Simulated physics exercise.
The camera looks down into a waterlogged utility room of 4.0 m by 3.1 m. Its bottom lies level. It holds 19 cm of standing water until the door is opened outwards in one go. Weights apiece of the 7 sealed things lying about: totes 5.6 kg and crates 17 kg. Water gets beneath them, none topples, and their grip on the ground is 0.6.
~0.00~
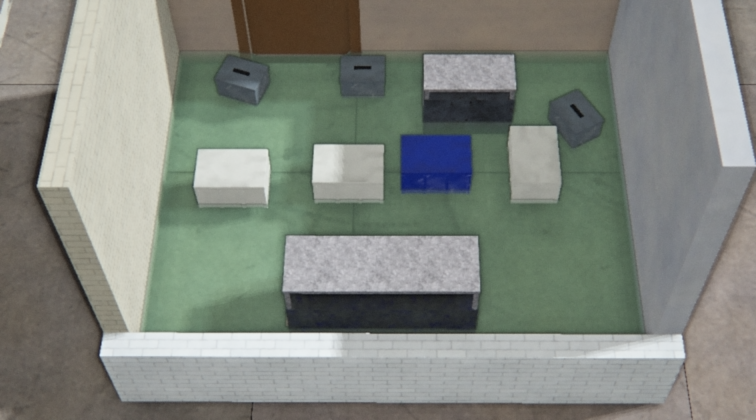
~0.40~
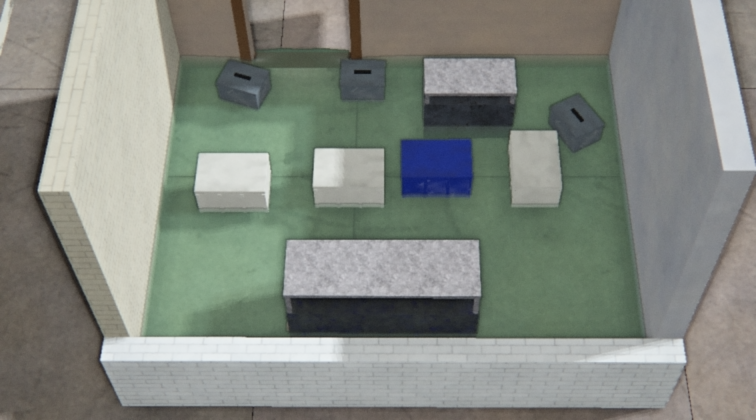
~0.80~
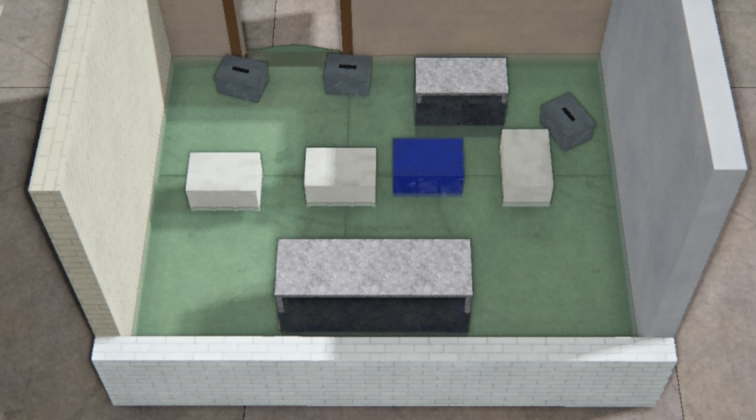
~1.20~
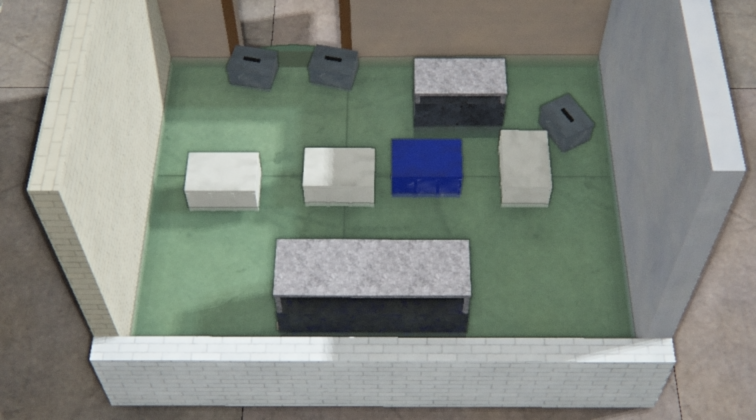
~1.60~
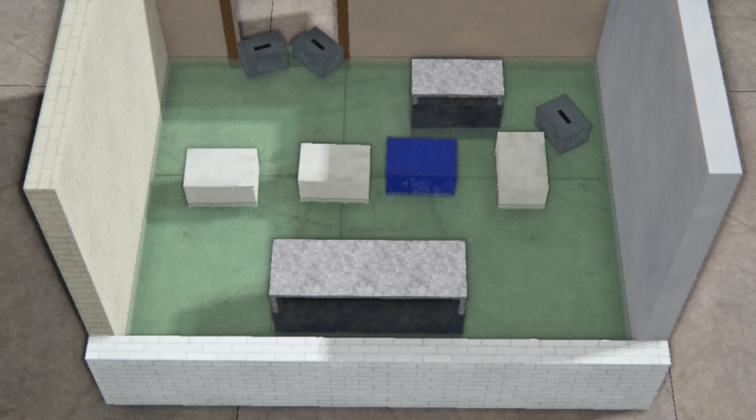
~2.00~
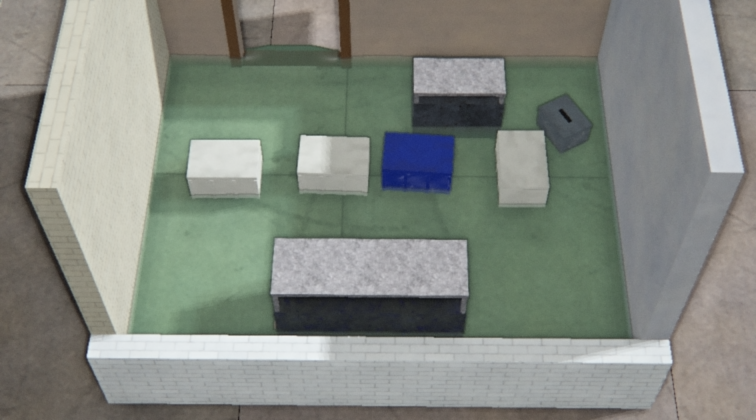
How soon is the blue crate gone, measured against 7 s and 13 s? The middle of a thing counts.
It leaves between the two times.
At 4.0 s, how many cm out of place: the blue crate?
About 50 cm.
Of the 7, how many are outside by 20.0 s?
5 of them.
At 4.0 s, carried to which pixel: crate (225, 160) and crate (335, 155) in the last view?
Around (221, 120) and (309, 122).
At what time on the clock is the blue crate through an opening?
Near 10.0 s.
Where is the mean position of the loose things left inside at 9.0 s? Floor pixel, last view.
Around (399, 107).
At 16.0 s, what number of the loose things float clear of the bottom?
I count 2.
After 4.0 s the blue crate is near (380, 134), 0.5 m from its start, afloat; 2 of 7 are out; 5 afloat.
After 9.0 s the blue crate is near (328, 67), 1.4 m from its start, afloat; 3 of 7 are out; 4 afloat.
After 16.0 s the blue crate has gone out (at 9.9 s); 5 of 7 are out; 2 afloat.
After 20.0 s the blue crate has gone out (at 9.9 s); 5 of 7 are out; 2 afloat.
